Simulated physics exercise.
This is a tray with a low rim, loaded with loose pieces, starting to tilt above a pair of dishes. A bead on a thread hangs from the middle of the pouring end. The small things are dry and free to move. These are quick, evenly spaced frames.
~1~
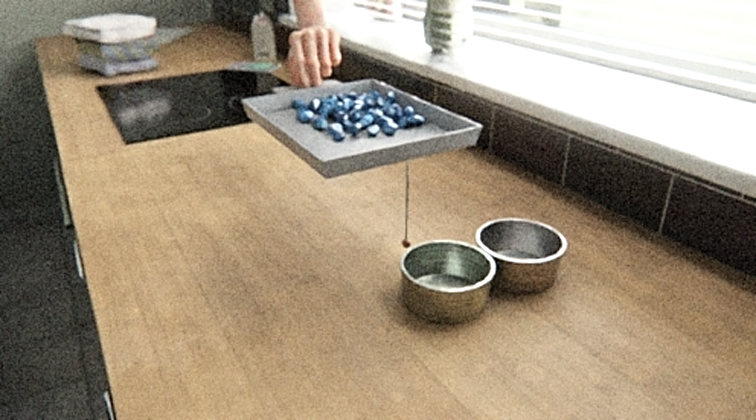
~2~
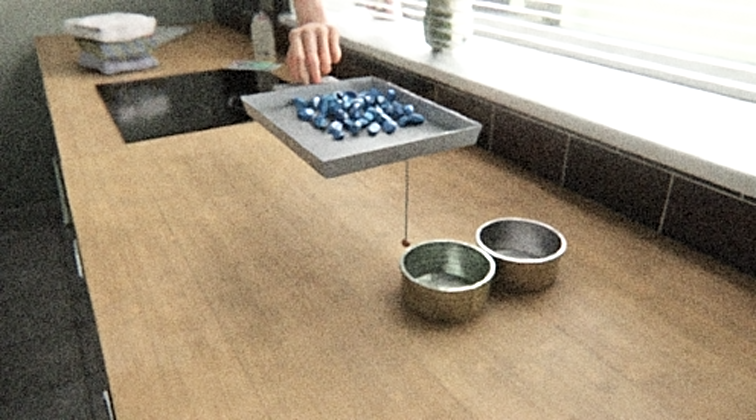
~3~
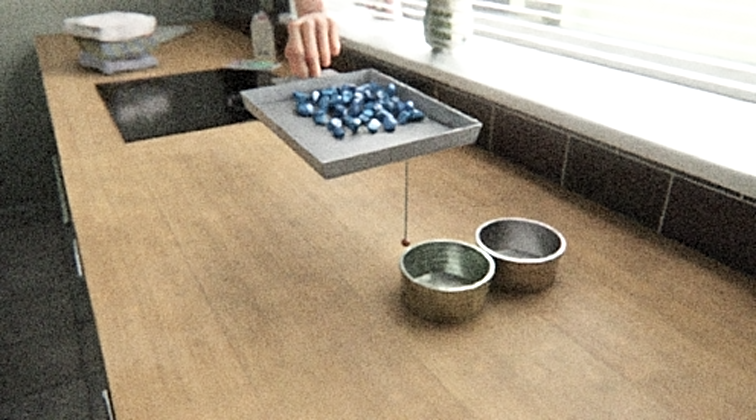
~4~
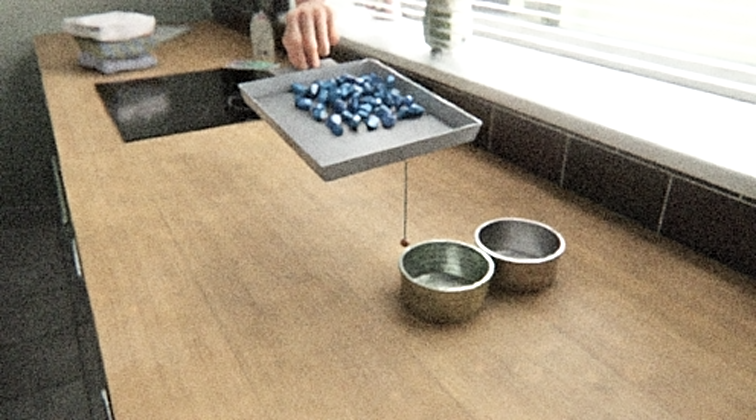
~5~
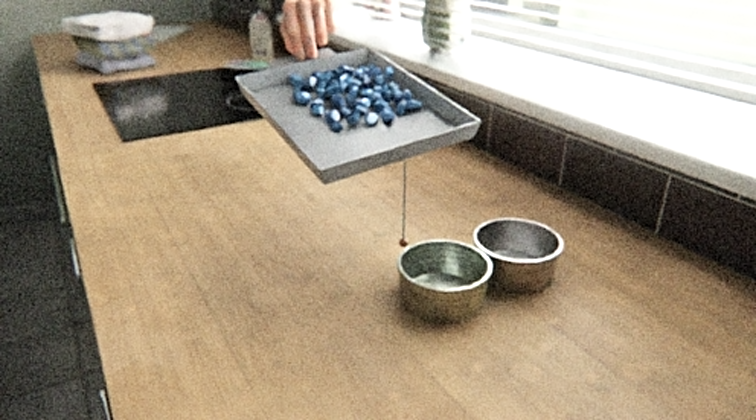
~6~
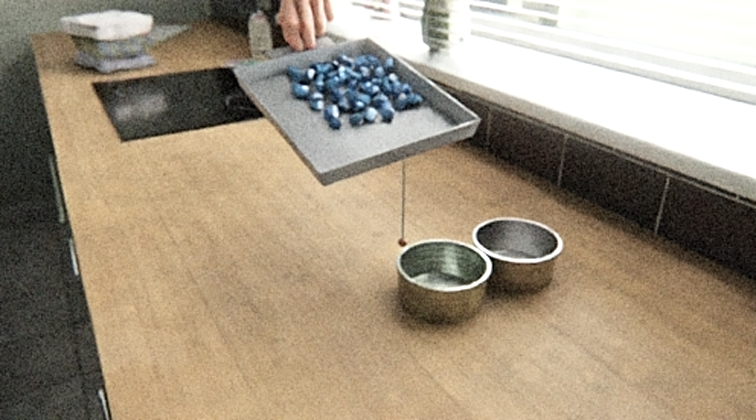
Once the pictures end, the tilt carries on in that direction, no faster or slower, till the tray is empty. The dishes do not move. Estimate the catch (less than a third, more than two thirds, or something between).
They take less than a third between them.
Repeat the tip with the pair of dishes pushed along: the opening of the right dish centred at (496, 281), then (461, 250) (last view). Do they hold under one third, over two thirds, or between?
At the first place below one third, at the second the middle third.
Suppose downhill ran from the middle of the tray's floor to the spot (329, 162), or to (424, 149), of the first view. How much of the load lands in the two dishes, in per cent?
In turn 0 and 80 in a hundred.
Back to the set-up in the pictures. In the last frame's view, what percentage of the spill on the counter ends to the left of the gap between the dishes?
Near 100 %.
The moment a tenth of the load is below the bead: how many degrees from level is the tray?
At about 70°.
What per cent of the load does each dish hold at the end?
Left dish: 0 %, right dish: 0 %.
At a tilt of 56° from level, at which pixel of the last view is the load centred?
At about (345, 146).
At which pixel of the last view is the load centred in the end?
At about (347, 325).
Just after the last frame, tray tipped steeply; almost all on the tray; just a few in the air.
A moment on, tray tipped right over; roughly two thirds on the tray; roughly a third outside both; just a few in the air.
Further on, tray tipped past a quarter turn; every one outside both.
When it is over, tray tipped past a quarter turn; not one in the left dish; not one in the right dish; every one outside both.
